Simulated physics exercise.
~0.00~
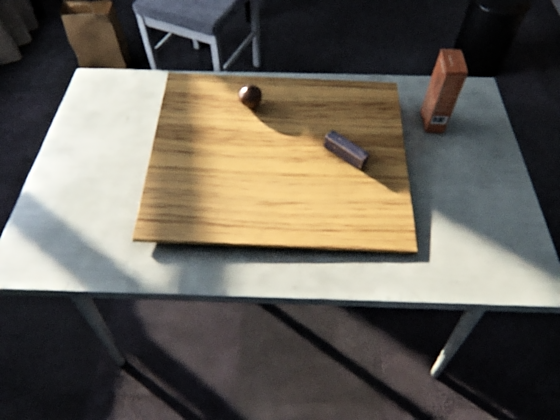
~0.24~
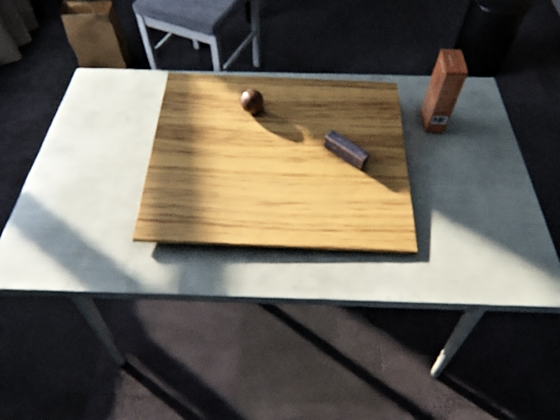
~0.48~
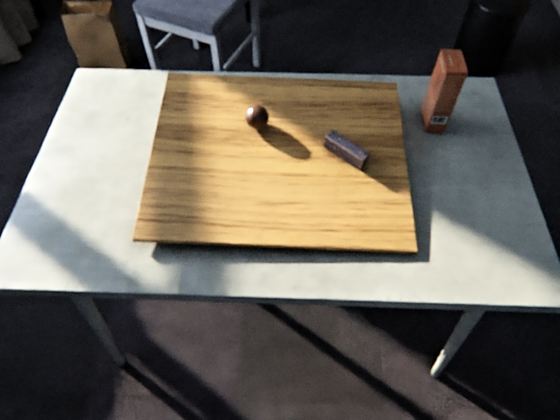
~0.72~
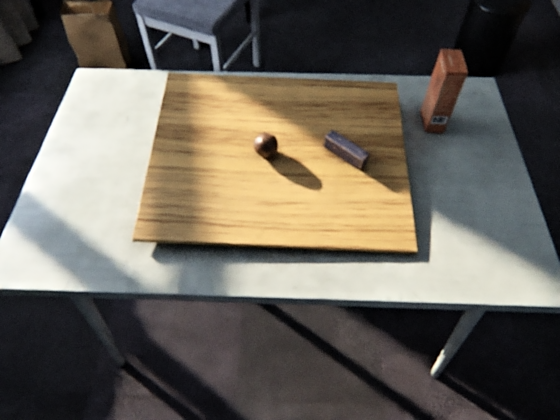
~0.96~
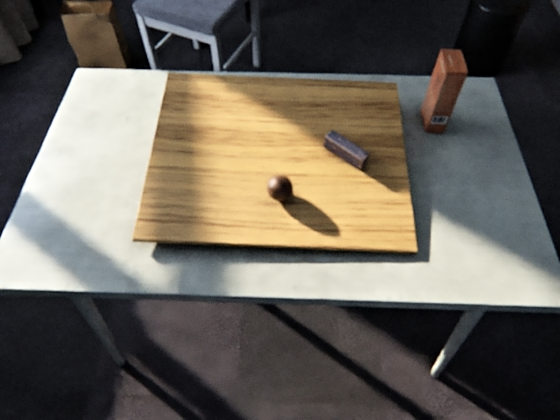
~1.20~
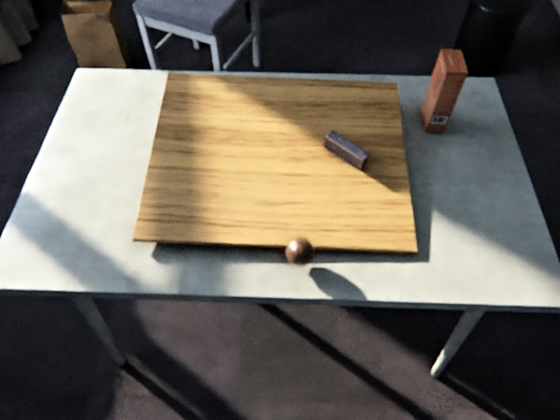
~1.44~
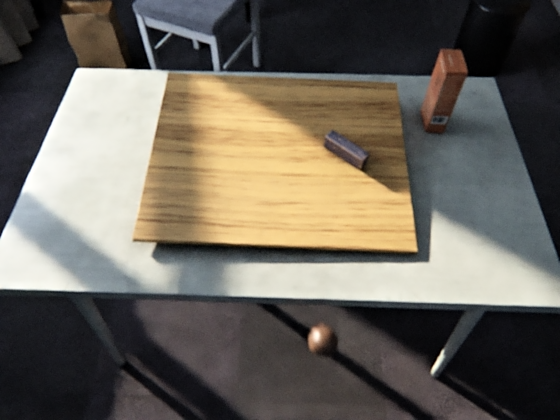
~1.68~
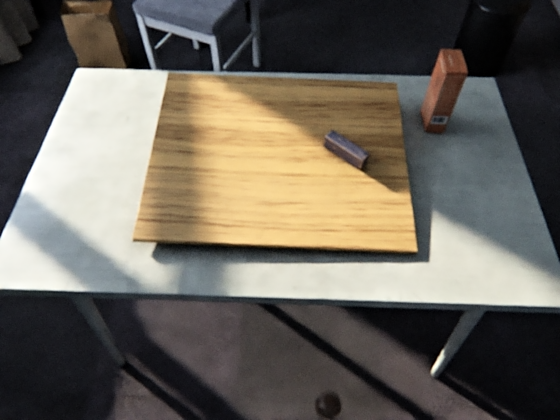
A small brown ball rolls down the tilted board and drops off the table's near edge.
